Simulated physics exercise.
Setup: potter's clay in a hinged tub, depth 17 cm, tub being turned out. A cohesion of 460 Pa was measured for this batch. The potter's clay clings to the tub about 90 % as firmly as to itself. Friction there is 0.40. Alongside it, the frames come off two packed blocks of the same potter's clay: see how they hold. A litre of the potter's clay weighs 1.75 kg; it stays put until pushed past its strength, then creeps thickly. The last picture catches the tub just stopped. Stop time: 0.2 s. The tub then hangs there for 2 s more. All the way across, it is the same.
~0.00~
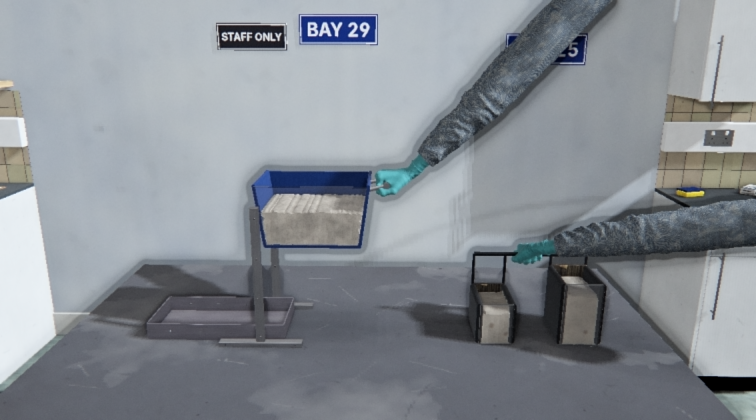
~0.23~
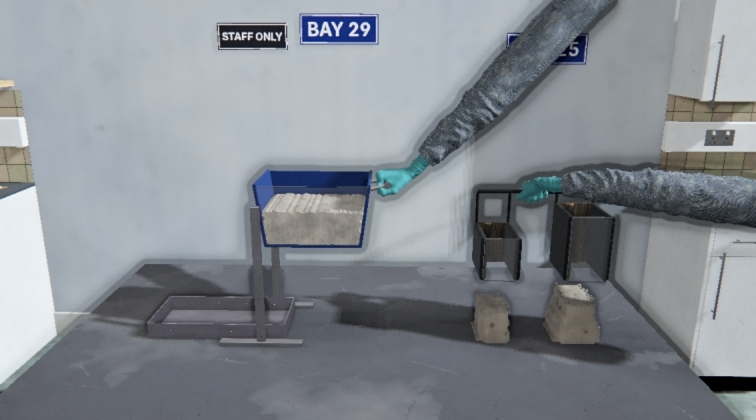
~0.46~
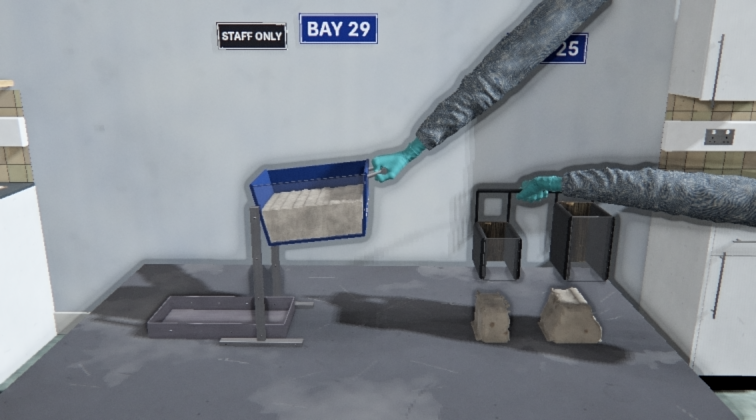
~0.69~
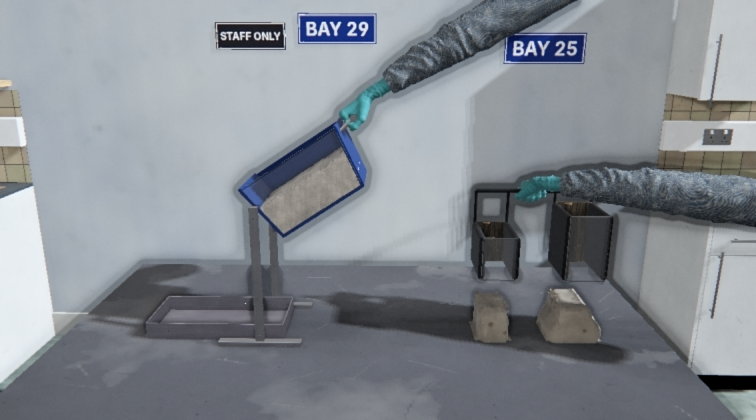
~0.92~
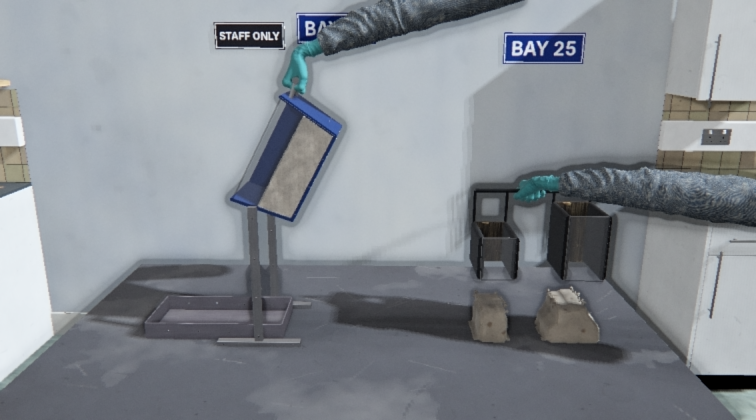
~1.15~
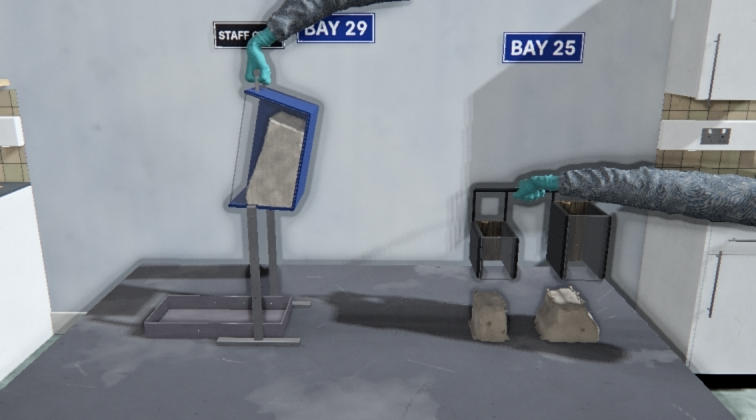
In a plain workroom with a grey wall, seen straight on from a camera that stays still, a blue tub of pale grey clay-like material hangs on a stand above a shallow tray, left of two dark box moulds. One gloved hand lifts the moulds off two blocks, the right one slumping lower. Another swings the tub's right side up and leftward until it is nearly upright, the material shifting inside.
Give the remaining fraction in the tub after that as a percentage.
Close to 70 per cent.
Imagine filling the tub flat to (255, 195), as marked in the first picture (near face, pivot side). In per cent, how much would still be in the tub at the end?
That works out near 45 %.
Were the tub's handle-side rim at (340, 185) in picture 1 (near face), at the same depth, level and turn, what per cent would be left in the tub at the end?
Around 100 percent would still be in the tub at the end.
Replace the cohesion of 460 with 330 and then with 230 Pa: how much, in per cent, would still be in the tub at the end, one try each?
First 55 %, second 55 %.
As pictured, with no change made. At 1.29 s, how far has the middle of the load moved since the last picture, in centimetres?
4 cm.
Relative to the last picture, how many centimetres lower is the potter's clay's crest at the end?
The top ends up some 12 cm below its level in the last picture.
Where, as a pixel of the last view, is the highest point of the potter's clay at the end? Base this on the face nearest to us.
Roughly at pixel (266, 165).
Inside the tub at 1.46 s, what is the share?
Near 90 in a hundred.
After 1.29 s, the tub is at 79 degrees and holds 100 %.
After 1.46 s, the tub is at 79 degrees and holds 90 %.
After 1.63 s, the tub is at 79 degrees and holds 82 %.
After 1.80 s, the tub is at 79 degrees and holds 78 %.
After 3.15 s, at the end, the tub is at 79 degrees and holds 70 %.
